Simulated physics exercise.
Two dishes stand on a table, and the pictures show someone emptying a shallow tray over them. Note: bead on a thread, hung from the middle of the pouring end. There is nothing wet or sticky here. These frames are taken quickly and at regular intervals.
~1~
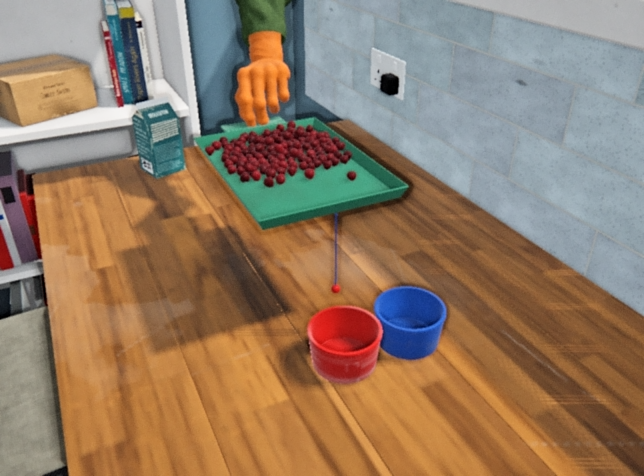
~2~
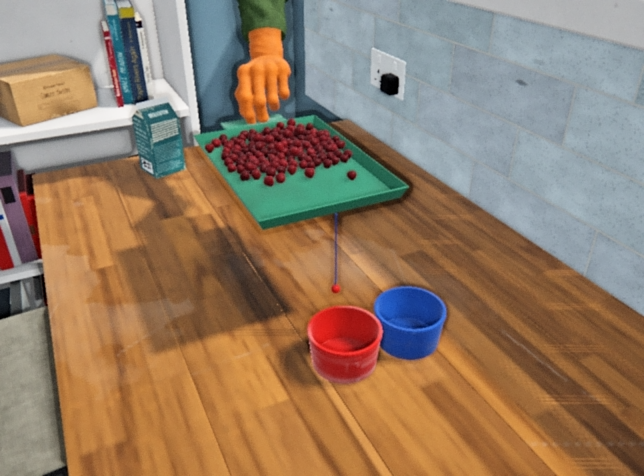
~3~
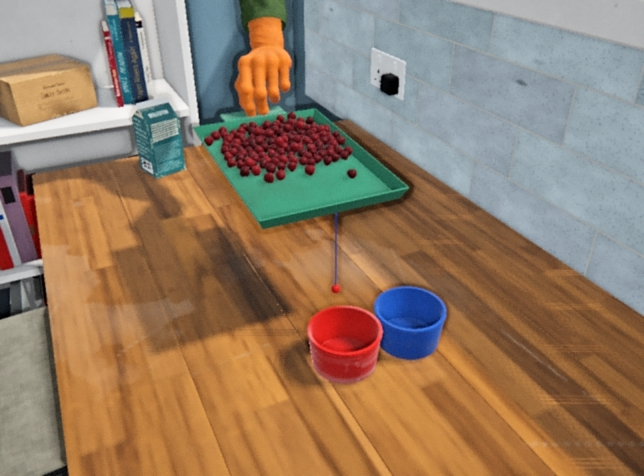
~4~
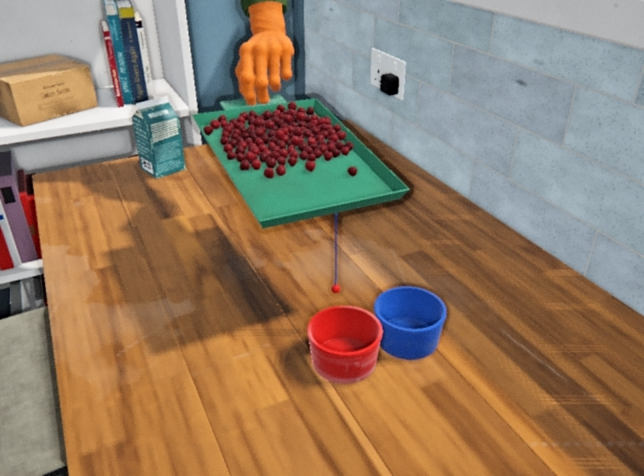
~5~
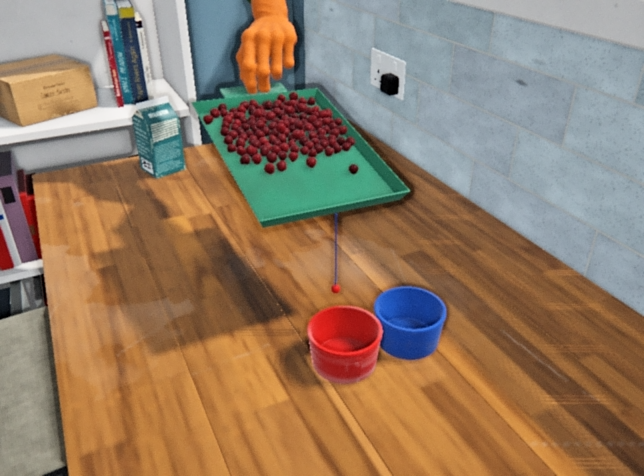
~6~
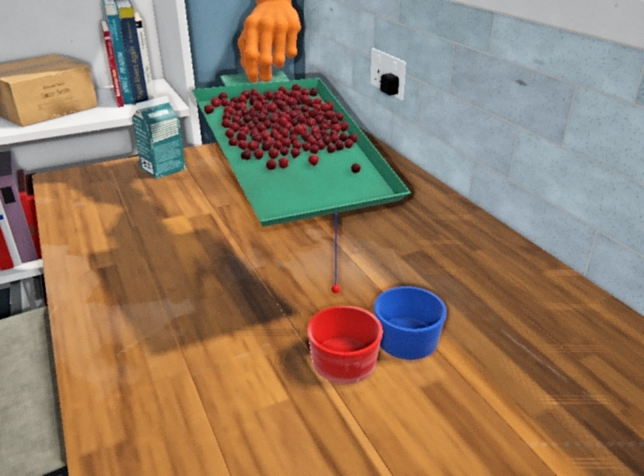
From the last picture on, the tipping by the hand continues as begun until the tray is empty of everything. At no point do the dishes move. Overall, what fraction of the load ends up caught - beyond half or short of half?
Beyond half.
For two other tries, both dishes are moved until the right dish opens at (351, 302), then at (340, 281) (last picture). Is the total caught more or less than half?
Short of half, then short of half.
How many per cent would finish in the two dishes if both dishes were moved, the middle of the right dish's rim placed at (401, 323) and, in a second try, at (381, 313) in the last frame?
That makes 50 per cent, followed by 60 per cent.
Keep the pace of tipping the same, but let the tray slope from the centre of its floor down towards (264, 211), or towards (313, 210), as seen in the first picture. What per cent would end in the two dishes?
The first try yields 10 percent and the second 50 percent.
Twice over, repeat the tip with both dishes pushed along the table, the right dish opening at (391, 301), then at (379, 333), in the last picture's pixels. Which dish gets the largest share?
The right of the pair the first time, the right of the pair the second.
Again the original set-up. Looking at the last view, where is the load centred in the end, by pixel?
About pixel (394, 339).
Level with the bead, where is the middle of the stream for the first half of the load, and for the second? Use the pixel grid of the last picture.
The opening part goes through (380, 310); what follows goes through (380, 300).
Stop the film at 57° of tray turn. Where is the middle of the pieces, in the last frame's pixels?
Load centre: Approx. (365, 204).
Shortly afterwards, tray tipped steeply; near two thirds on the tray; a little in the left dish; a little in the right dish; only a few outside both; near a quarter in the air.
Next, tray tipped right over; only a few on the tray; near a quarter in the left dish; near a third in the right dish; near a quarter outside both; a little in the air.
Some moments later, tray tipped past a quarter turn; near a third in the left dish; near half in the right dish; near a quarter outside both.
In the end, tray tipped past a quarter turn; near a third in the left dish; near half in the right dish; near a quarter outside both.
